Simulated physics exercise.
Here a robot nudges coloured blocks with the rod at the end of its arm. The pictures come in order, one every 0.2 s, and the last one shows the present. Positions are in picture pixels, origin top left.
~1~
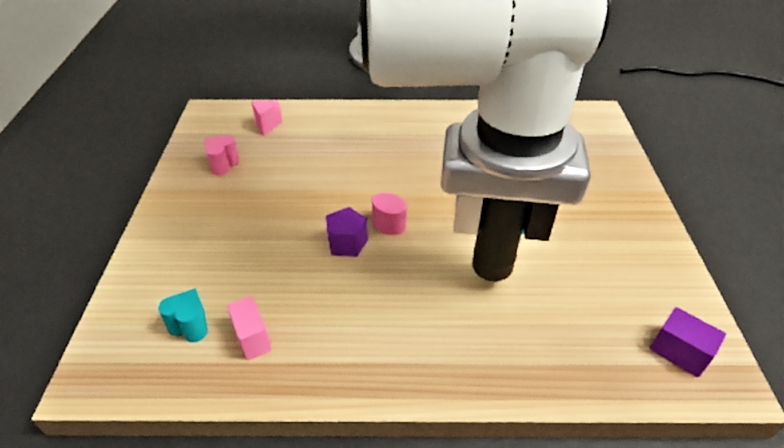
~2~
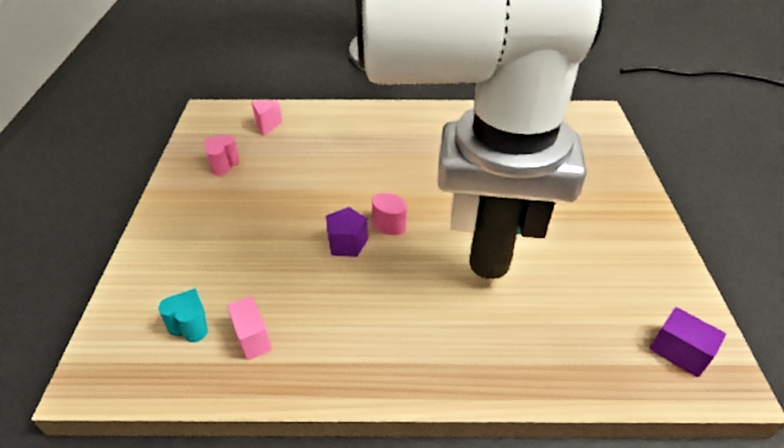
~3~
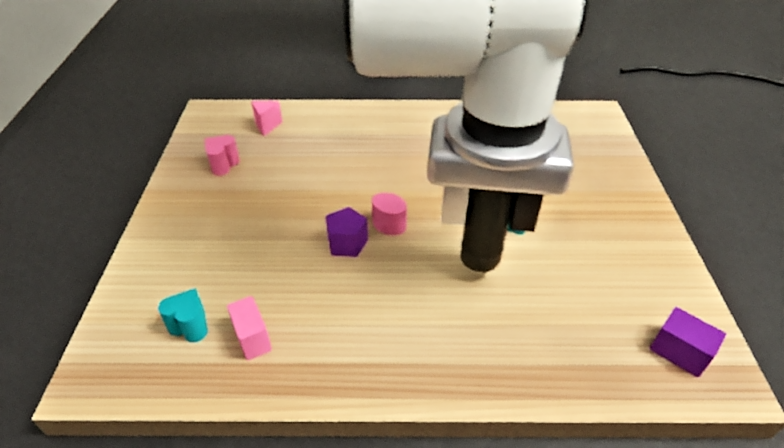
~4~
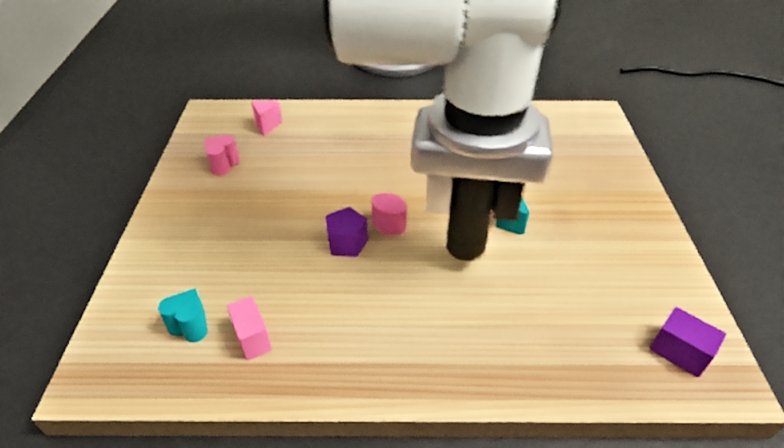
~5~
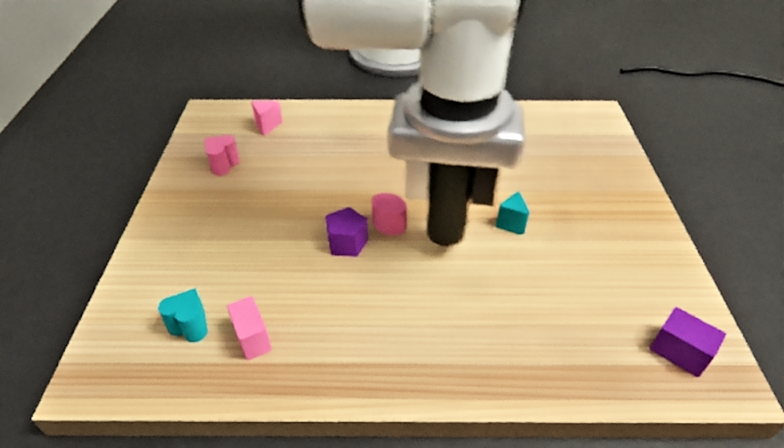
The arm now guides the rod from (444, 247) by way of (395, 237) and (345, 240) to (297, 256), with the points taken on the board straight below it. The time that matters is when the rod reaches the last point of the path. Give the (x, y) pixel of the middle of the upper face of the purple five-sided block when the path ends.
Near (252, 249).
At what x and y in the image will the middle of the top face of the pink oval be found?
The spot you're after is about (353, 191) in the image.
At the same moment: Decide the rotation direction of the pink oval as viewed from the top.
It ends up turned clockwise.
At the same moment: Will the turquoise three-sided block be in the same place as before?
Yes.
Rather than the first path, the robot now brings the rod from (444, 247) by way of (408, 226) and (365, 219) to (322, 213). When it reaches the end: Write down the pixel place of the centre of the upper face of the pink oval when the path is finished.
Near (298, 176).
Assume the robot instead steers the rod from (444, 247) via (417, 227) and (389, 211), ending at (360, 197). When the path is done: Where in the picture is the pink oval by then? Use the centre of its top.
The middle of its upper face will lie at (328, 188).
What follows on the original path. One third of the way, rod (394, 223); pink oval (370, 195), turned 25° clockwise.
Two thirds of the way, rod (343, 226); purple five-sided block (303, 229), turned 15° anticlockwise; pink oval (353, 191), turned 80° clockwise.
At the end, rod (295, 243); purple five-sided block (252, 249), turned 25° anticlockwise; pink oval (353, 191), turned 80° clockwise; turquoise three-sided block unmoved.
